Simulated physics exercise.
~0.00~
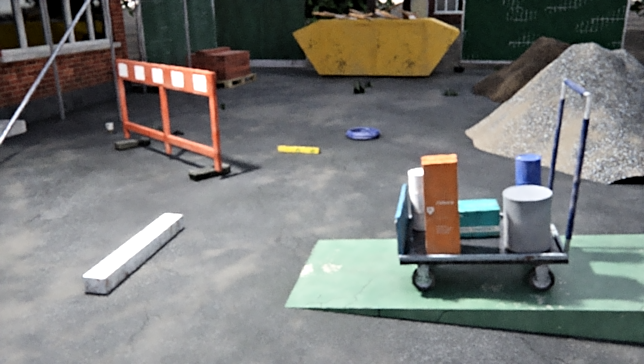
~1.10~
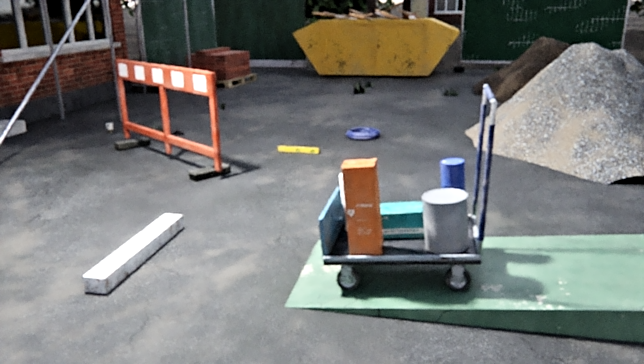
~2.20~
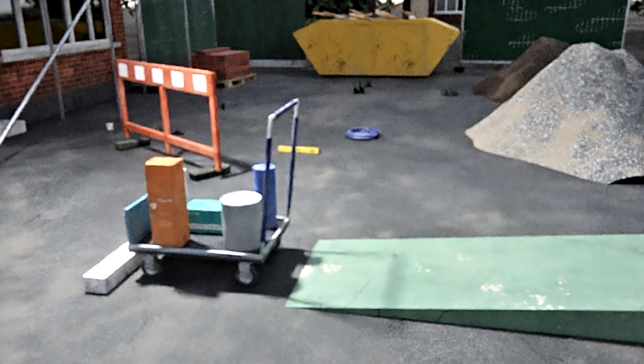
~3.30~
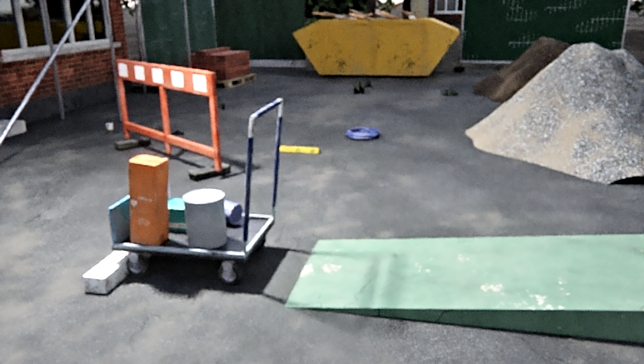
In a paved yard, a loaded trolley rolls left off a green ramp, and its blue canister topples.
